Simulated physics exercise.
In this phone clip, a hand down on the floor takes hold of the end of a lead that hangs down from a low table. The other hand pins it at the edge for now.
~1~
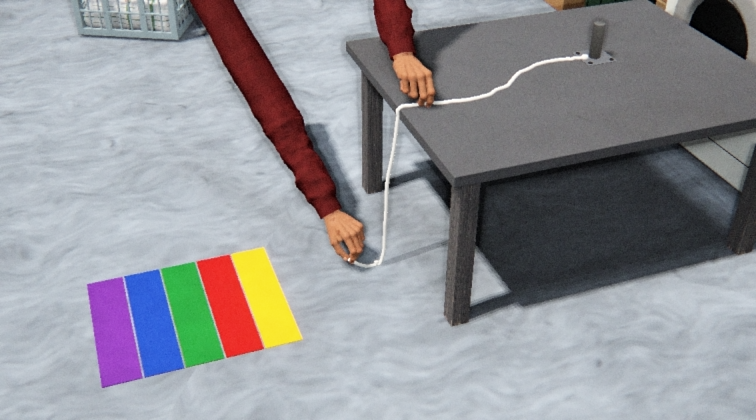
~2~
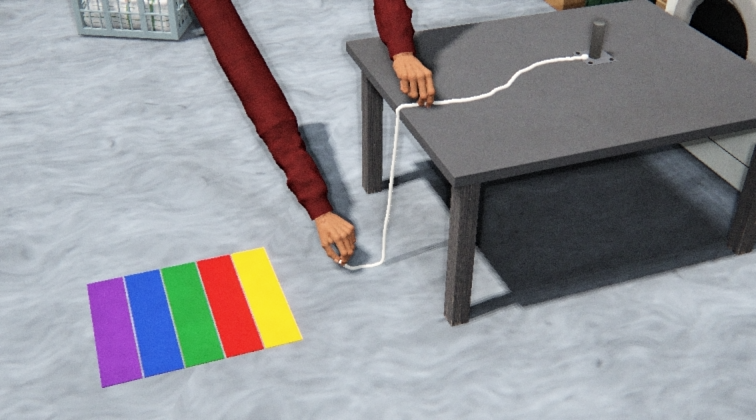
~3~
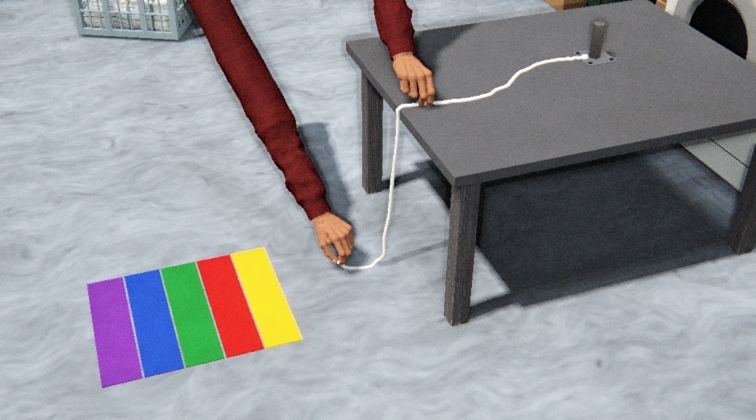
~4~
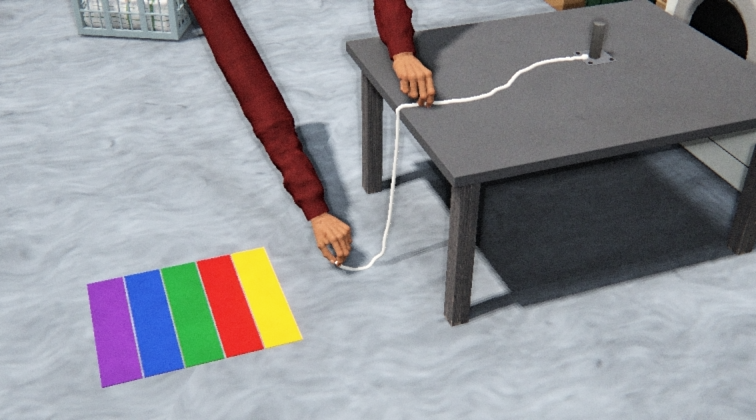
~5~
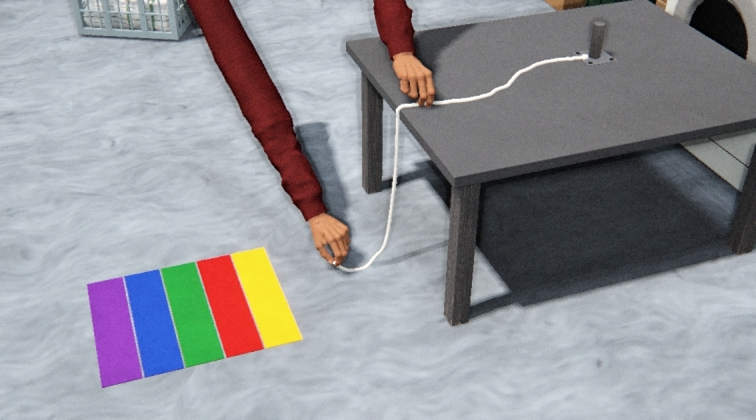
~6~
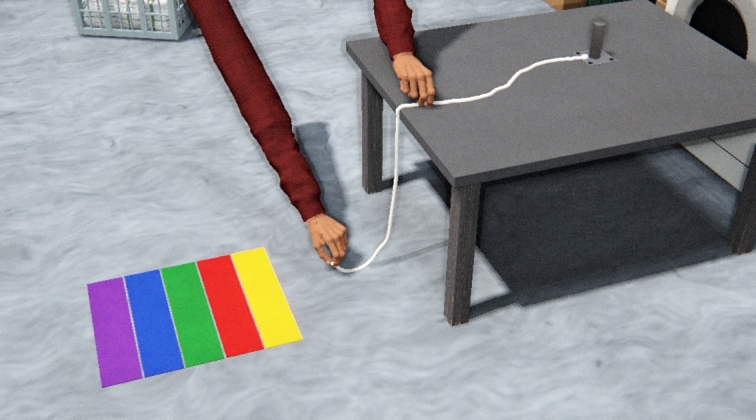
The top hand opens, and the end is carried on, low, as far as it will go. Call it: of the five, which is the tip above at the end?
The red strip.
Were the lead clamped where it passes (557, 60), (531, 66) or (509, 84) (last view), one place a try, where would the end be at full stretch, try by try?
It would sit near (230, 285) the first time, (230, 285) the second and (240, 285) the third.
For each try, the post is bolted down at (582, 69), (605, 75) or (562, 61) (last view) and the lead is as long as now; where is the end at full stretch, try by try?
About (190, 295), then (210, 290), then (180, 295).
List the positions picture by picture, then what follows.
End (349, 260); yellow (277, 325); red (239, 334); green (200, 343); blue (160, 353); purple (119, 362), in the first picture.
End (341, 261); lead through (555, 61) (512, 81) (460, 101) (398, 124) (391, 188) (384, 250), in the second picture.
End (338, 262), in the third picture.
End (337, 262); lead through (555, 61) (512, 81) (460, 101) (398, 124) (393, 188) (384, 251), in the fourth picture.
End (335, 263), in the fifth picture.
End (332, 263); lead through (555, 61) (512, 81) (460, 101) (398, 124) (395, 187) (380, 249), in the sixth picture.
Early on, end near (288, 273); short of the strips.
Midway, end near (251, 281); over yellow.
At the end of the slack, end near (229, 286); over red. Over red.
